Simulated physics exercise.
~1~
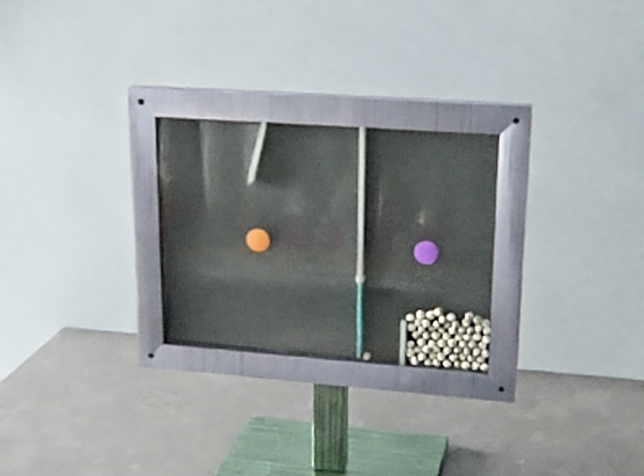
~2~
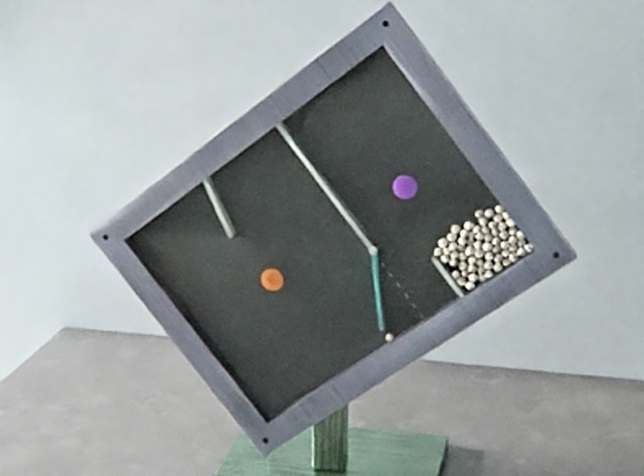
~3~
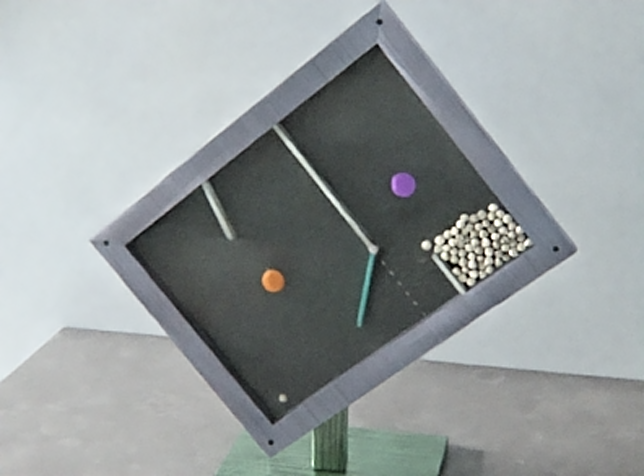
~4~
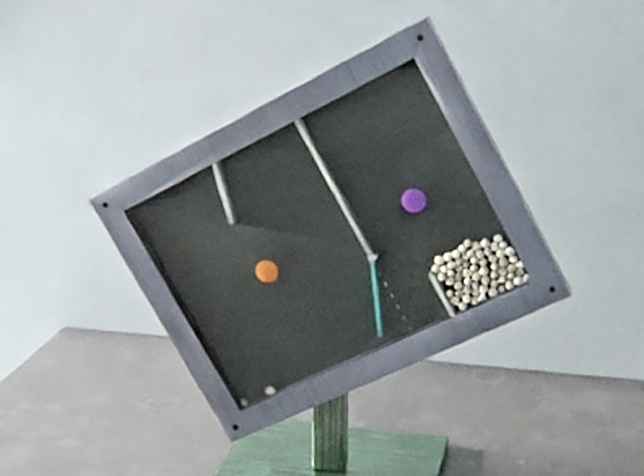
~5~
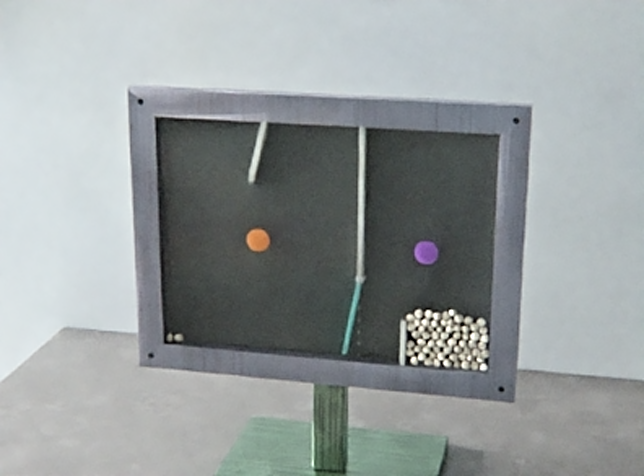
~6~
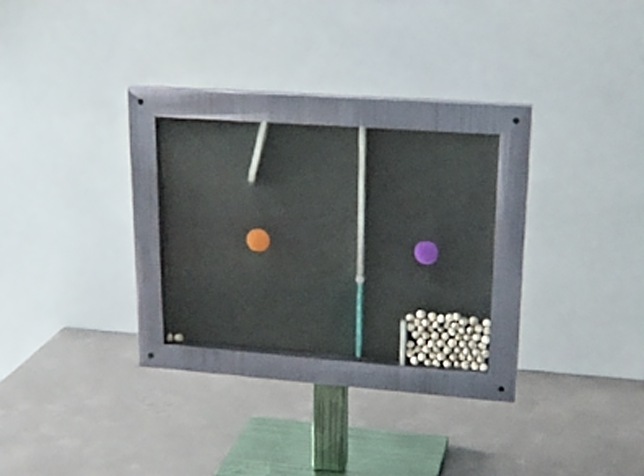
In the video, a framed case of pale beads on a green stand tilts anticlockwise, its turquoise flap swinging open as a couple of beads roll to the orange-dot side, then turns back level, the flap closing with most beads still piled at lower right.
